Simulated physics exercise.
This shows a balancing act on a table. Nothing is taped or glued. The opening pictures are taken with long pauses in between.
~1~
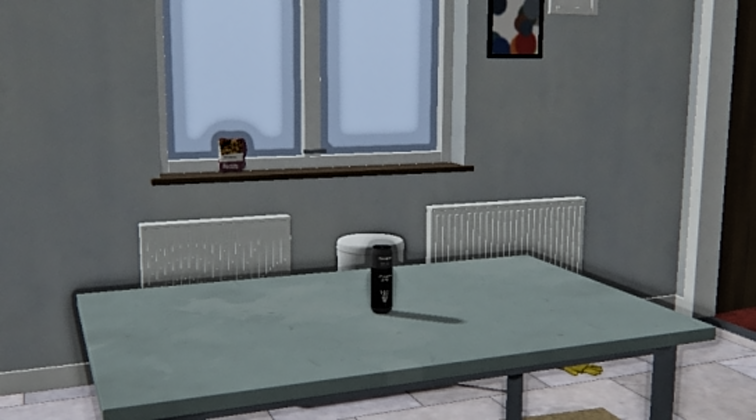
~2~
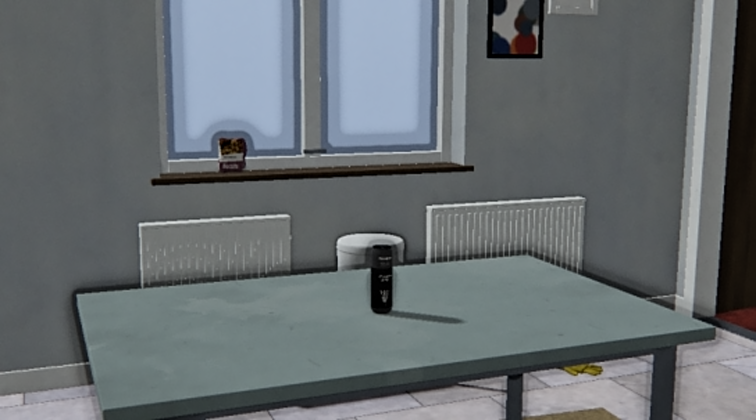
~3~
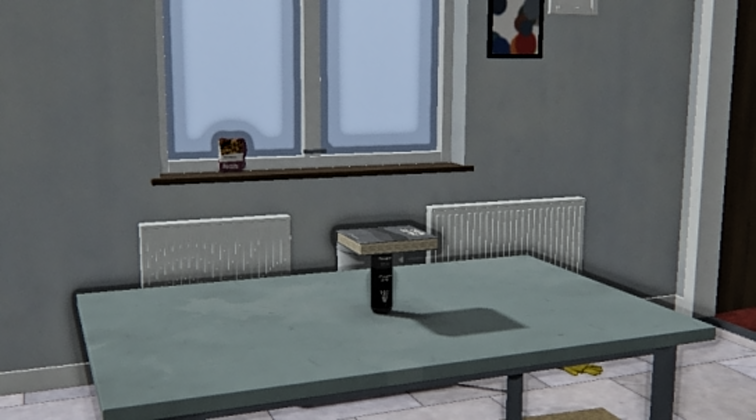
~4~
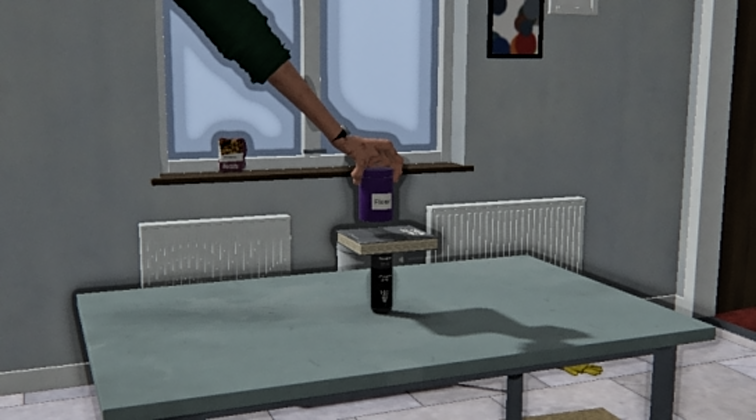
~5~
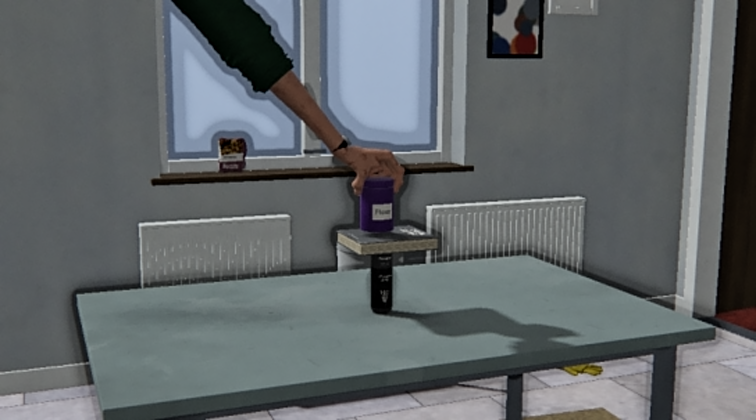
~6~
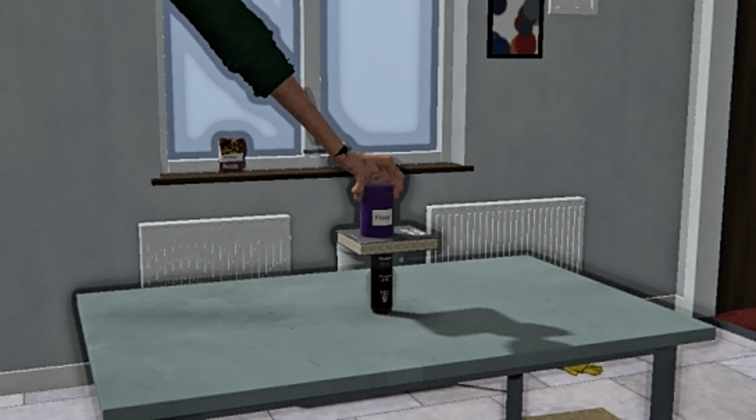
In a grey-walled room with a window and two white radiators, a fixed camera looks slightly down on a grey-green table. A slim black container stands near the table's middle, with a small dark packet on the windowsill to the left and a framed picture at upper right. A grey book appears flat on top of the container, then a dark-sleeved arm from the upper left lowers a purple jar onto it, hand still gripping.
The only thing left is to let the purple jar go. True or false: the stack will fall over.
False.
Then, 0.20 s after the last picture, nothing has stirred.
Then, 0.40 s after the last picture, purple jar resting near (377, 210).
At rest, all 3 in place. Seen from the same camera at the end, purple jar near (377, 210). The stack holds.
